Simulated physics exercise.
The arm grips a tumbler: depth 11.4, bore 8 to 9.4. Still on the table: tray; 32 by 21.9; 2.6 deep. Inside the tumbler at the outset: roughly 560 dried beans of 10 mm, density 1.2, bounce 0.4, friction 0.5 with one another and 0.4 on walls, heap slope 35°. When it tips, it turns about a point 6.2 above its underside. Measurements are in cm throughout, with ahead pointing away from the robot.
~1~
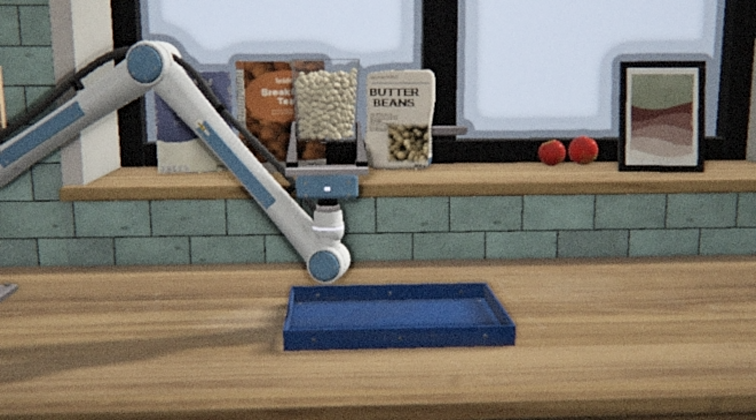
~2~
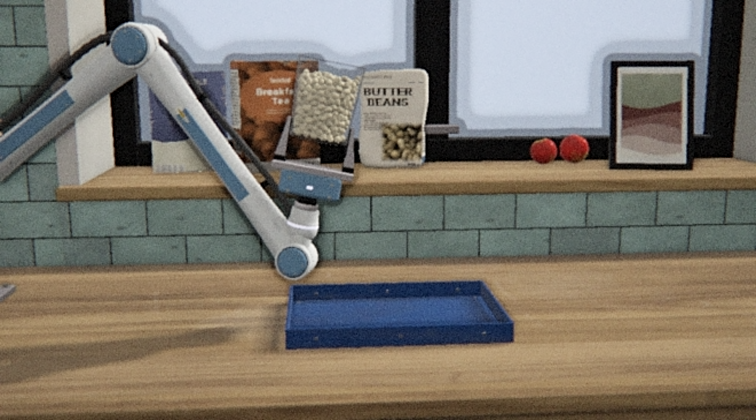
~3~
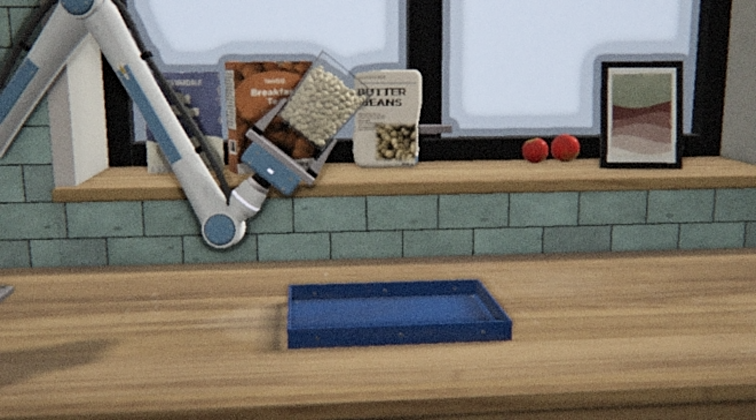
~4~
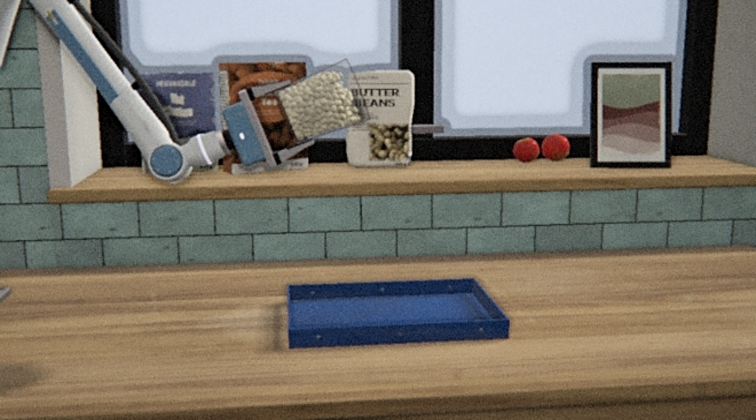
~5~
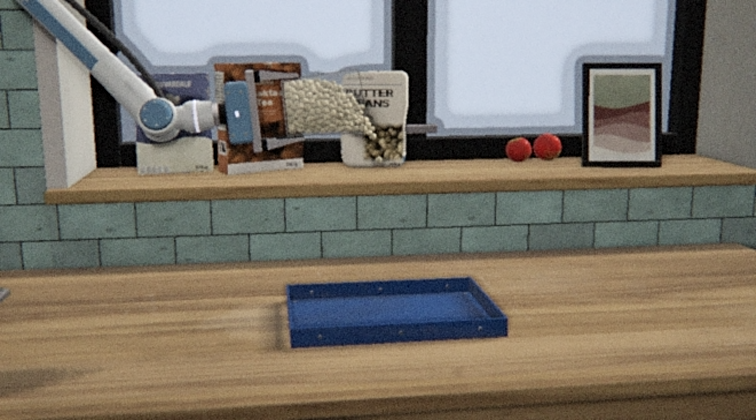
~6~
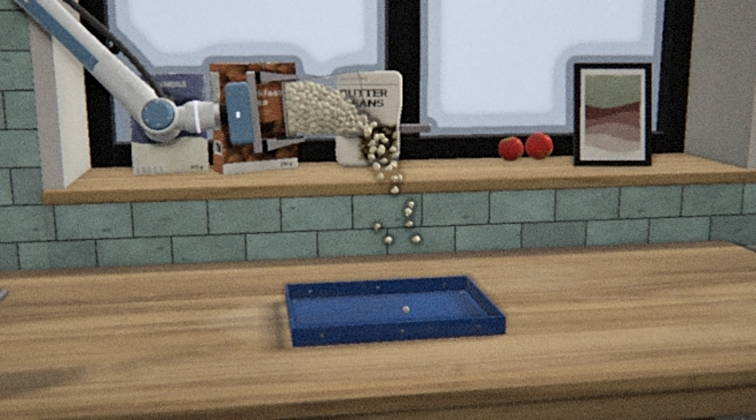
The clip opens on a robot arm holding a clear tumbler of pale dried beans upright above a blue tray on a wooden counter. The arm swings left and tilts the tumbler rightward until it lies nearly sideways, and beans slide over its rim and drop toward the tray in a loose, scattered stream.
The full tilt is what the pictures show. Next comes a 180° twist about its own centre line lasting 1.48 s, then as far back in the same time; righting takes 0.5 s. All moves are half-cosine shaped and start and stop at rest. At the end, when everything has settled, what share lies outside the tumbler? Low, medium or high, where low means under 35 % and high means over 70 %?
Medium.
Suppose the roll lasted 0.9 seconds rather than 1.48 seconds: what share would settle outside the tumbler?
Then roughly 50 per cent.
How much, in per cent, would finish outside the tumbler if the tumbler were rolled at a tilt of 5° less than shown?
It would be around 40 percent.
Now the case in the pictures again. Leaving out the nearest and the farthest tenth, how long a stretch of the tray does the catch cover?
Length of tray covered: Approx. 16 cm.
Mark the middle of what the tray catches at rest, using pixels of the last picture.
Near pixel (402, 309).
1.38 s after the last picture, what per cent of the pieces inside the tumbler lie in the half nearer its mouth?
40 %.
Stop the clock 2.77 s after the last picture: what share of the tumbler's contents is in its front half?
About 75 per cent.
Then, 1.38 s later, tipped 86°, highest piece 38 above the table; 370 in the tumbler, 168 in the tray, 1 on the table or floor, 16 in flight or on a rim.
Then, 2.77 s later, tipped 86°, highest piece 37 above the table; 275 in the tumbler, 265 in the tray, 1 on the table or floor, 14 in flight or on a rim.
Then, 3.66 s later, upright, highest piece 38 above the table; 294 in the tray, 260 in the tumbler, 1 on the table or floor.
Then, 4.36 s later, upright, highest piece 38 above the table; 294 in the tray, 260 in the tumbler, 1 on the table or floor.
At rest, 294 in the tray, 260 in the tumbler, 1 on the table or floor. That is 53 % outside the tumbler.
